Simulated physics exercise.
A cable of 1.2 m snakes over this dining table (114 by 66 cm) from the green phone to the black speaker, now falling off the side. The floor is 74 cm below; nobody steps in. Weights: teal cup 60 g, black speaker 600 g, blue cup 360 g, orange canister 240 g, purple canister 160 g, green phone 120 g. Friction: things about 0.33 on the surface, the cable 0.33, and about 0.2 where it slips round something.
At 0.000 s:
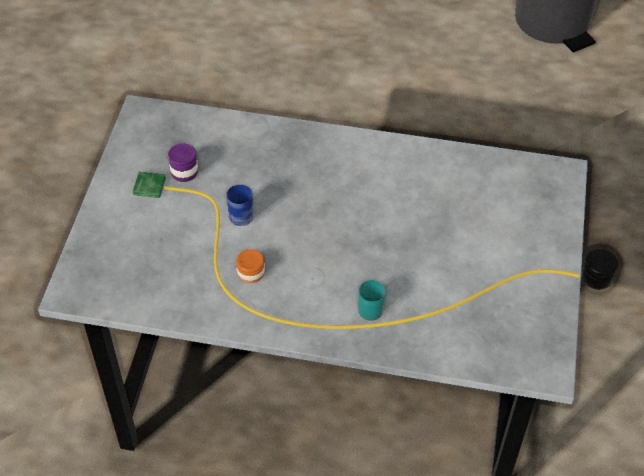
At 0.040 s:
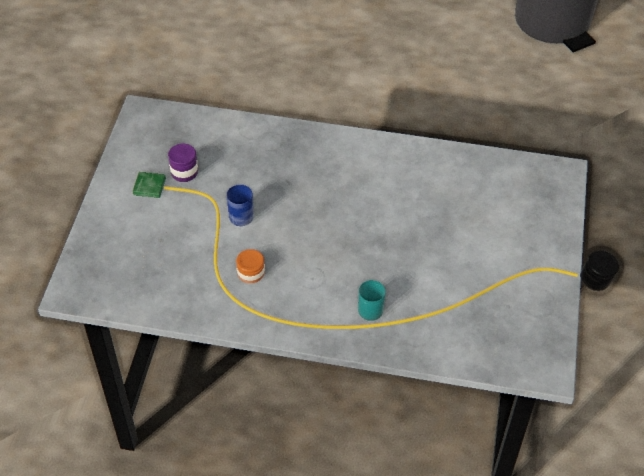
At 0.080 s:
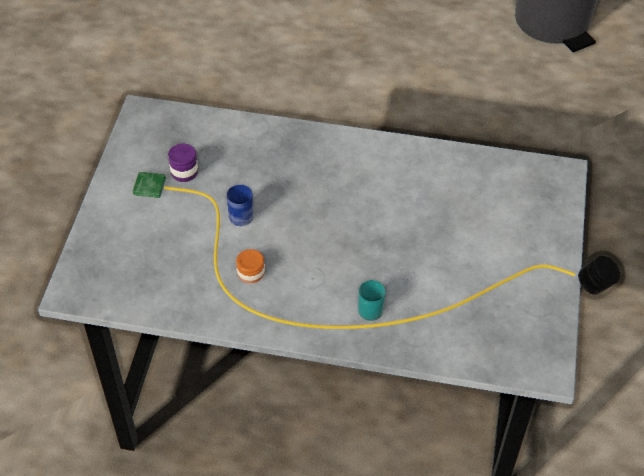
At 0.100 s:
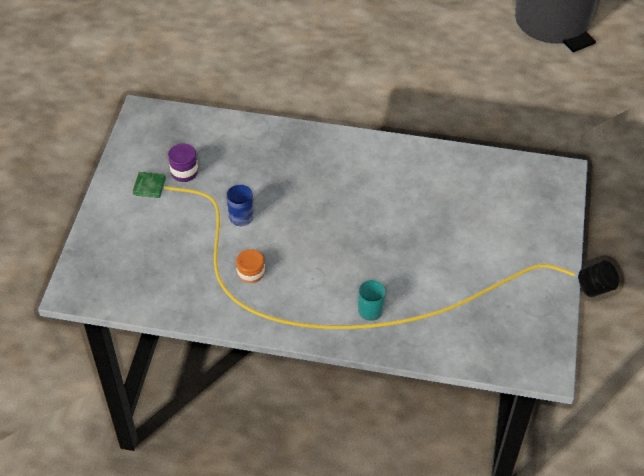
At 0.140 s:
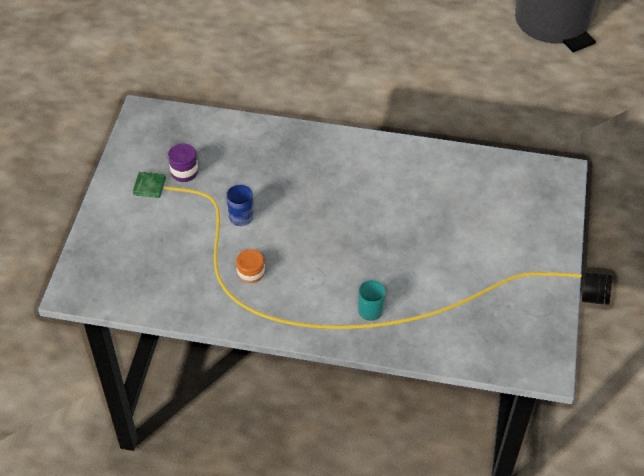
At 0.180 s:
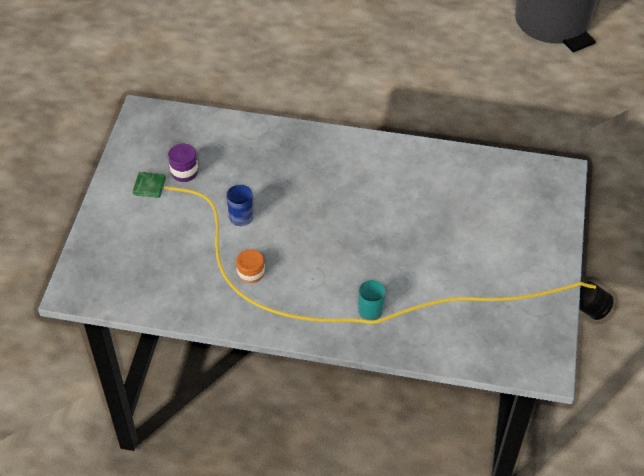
A black speaker hanging at the right edge of a gray table, tied to a green phone by a yellow cable, tilts and slips slowly downward. The cable's right end then straightens and draws closer to the teal cup, while the cups, the canisters and the phone stay in place.
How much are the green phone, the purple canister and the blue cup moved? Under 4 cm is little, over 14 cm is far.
In order: The green phone ends far away; the purple canister barely shifts; the blue cup hardly moves.
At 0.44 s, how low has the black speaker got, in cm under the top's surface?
About 50 cm.
By 0.4 s, the cable's tail end at (242, 268); green phone 30 cm off its start, teal cup 22 cm off its start, black speaker over the edge.
By 0.7 s, the cable's tail end at (481, 378); green phone 86 cm off its start, teal cup on its side, 36 cm off its start, black speaker over the edge.
By 0.9 s, the cable has left the top; green phone over the edge, teal cup on its side, 46 cm off its start at (394, 145), black speaker over the edge.
By 1.2 s, the cable has left the top; green phone over the edge, teal cup on its side, 53 cm off its start, black speaker over the edge.
By 2.4 s, the cable has left the top; green phone over the edge, purple canister 0 cm off its start at (182, 153), blue cup 0 cm off its start at (240, 194), teal cup over the edge.
